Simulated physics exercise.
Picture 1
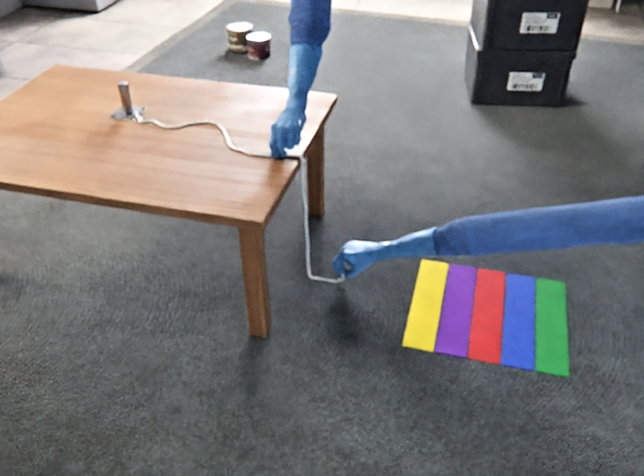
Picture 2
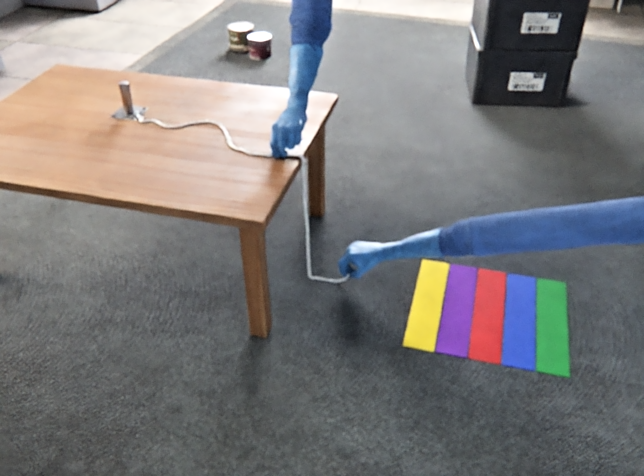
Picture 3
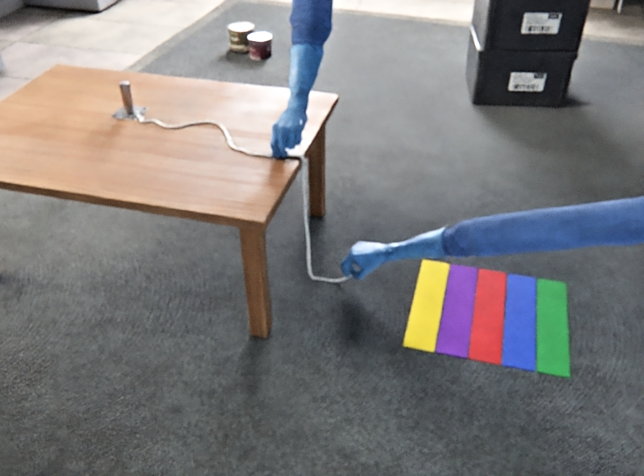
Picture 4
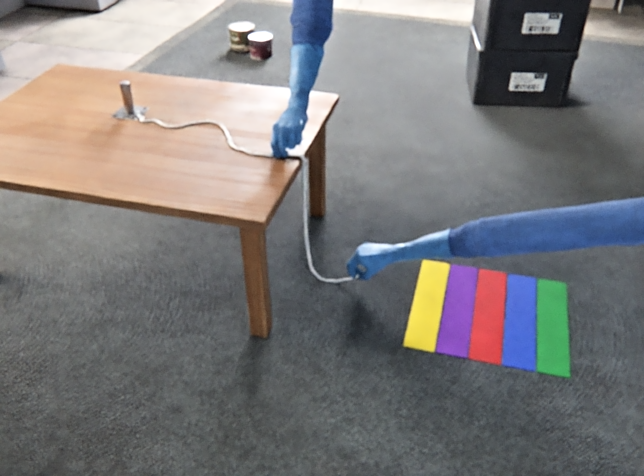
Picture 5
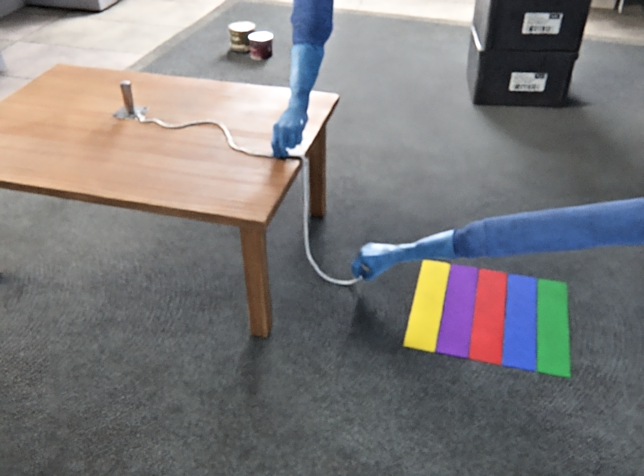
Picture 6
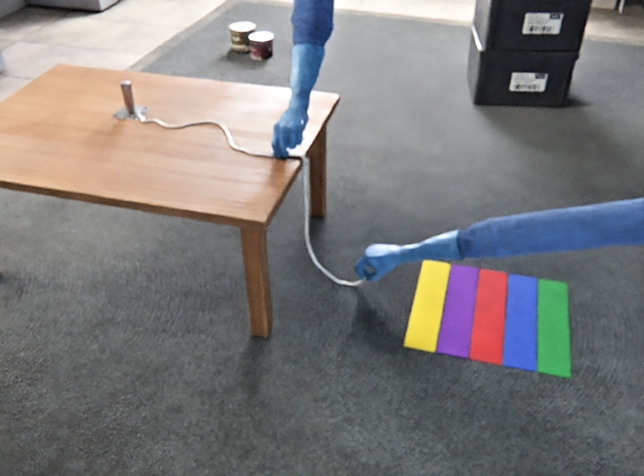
In a room with dark carpet, seen from above at an angle, a wooden table stands at left. A pale cord runs from a small upright post across its top to the near-right edge, where a blue-gloved hand pinches it, and hangs beside yellow, purple, red, blue and green strips on the floor. A second gloved hand draws the cord's lower end slightly right, its hanging bend softening into a curve, while the camera stays still.
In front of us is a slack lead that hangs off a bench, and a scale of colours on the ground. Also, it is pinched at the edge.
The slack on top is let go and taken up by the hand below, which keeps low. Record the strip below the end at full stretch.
Below the end: Red.
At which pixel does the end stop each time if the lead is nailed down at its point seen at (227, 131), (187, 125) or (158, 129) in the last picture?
The three spots are (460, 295), (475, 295) and (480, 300), in that order.
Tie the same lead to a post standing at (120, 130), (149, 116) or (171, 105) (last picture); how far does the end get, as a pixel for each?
About (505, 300), (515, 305) and (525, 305).
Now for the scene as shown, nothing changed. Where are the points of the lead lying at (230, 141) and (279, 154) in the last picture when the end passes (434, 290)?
One is near (266, 142), the other near (313, 170).
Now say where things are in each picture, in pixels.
In the first frame, end (343, 274); yellow (421, 331); purple (453, 337); red (485, 343); blue (518, 349); green (552, 355).
In the second frame, end (348, 275); lead through (149, 121) (207, 122) (233, 146) (295, 155) (306, 214) (309, 266).
In the third frame, end (351, 275).
In the fourth frame, end (357, 276); lead through (150, 121) (207, 122) (234, 146) (296, 155) (305, 214) (311, 266).
In the fifth frame, end (361, 277).
In the sixth frame, end (365, 278); lead through (151, 121) (208, 122) (235, 146) (296, 155) (306, 214) (318, 265).
A little later, end near (434, 290); over yellow.
Next, end near (470, 296); over purple.
When it is tight, end near (491, 299); over red. It halts on the red strip.
